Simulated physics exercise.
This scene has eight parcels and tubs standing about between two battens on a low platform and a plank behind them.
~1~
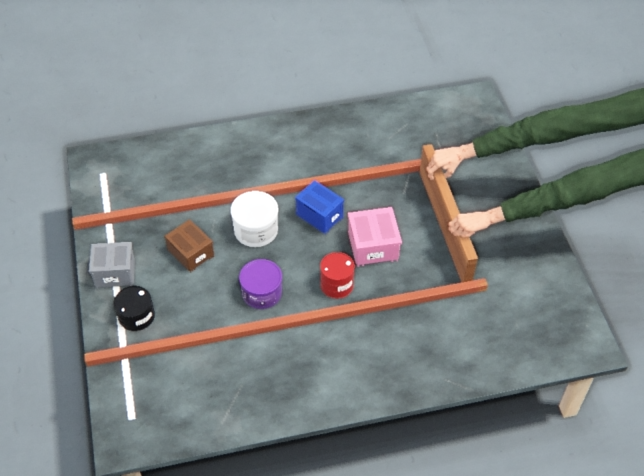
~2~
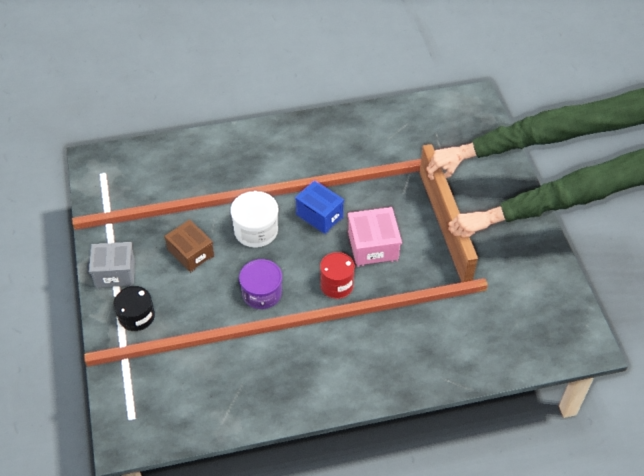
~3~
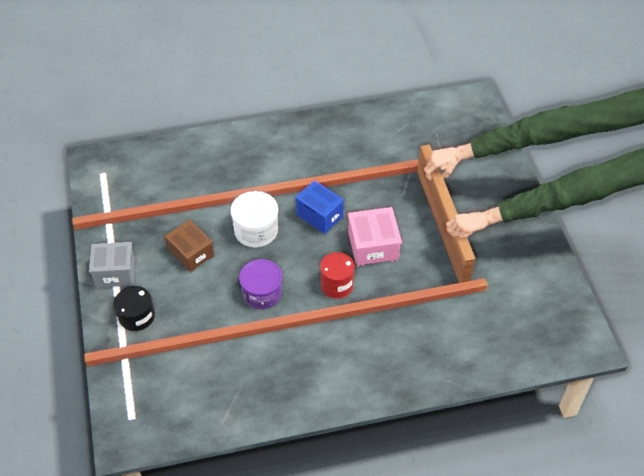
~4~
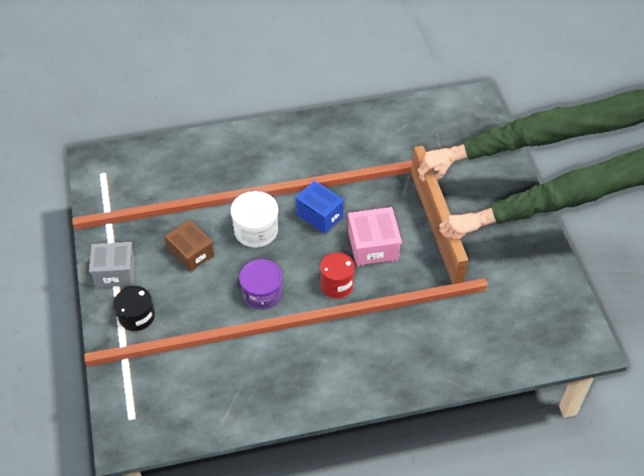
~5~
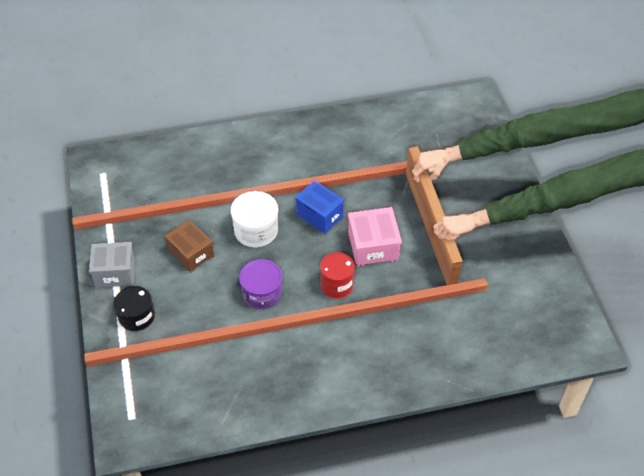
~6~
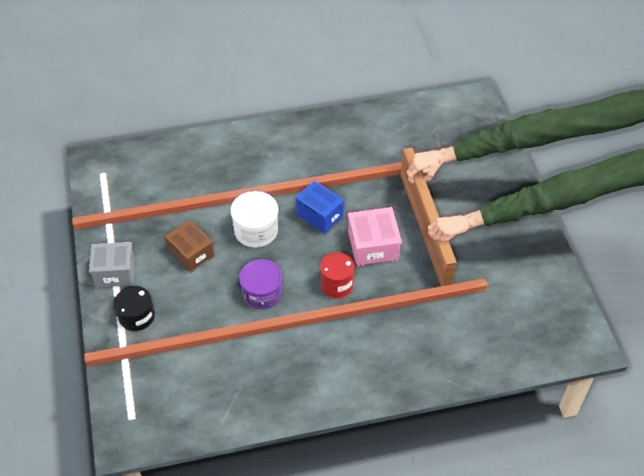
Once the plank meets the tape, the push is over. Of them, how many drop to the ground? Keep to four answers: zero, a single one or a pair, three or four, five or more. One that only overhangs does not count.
The answer is five or more.
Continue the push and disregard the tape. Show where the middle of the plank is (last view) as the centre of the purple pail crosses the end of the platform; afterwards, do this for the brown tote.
Points: About (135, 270) and about (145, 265).
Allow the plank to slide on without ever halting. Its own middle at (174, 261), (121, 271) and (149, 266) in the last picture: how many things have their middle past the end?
Taking the places in turn, the counts are 1, 5 and 2.
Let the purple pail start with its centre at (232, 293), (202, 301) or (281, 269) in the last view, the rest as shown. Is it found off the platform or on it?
Place by place, it goes off the edge; goes off the edge; goes off the edge.
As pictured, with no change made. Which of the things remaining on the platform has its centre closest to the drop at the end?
Pink tote, foremost.
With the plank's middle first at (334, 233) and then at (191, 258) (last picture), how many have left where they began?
I make it 3 at the first spot and 8 at the other.
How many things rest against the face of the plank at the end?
That makes 3.
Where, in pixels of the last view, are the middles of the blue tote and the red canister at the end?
The blue tote finishes at (94, 238); the red canister finishes at (102, 321).
Early on, none off yet; grey tote at rest near (113, 266); black canister at rest near (134, 309); brown tote at rest near (190, 246).
Finally, the number that fall off is five or more; lost, white pail, purple pail, brown tote, black canister and grey tote.
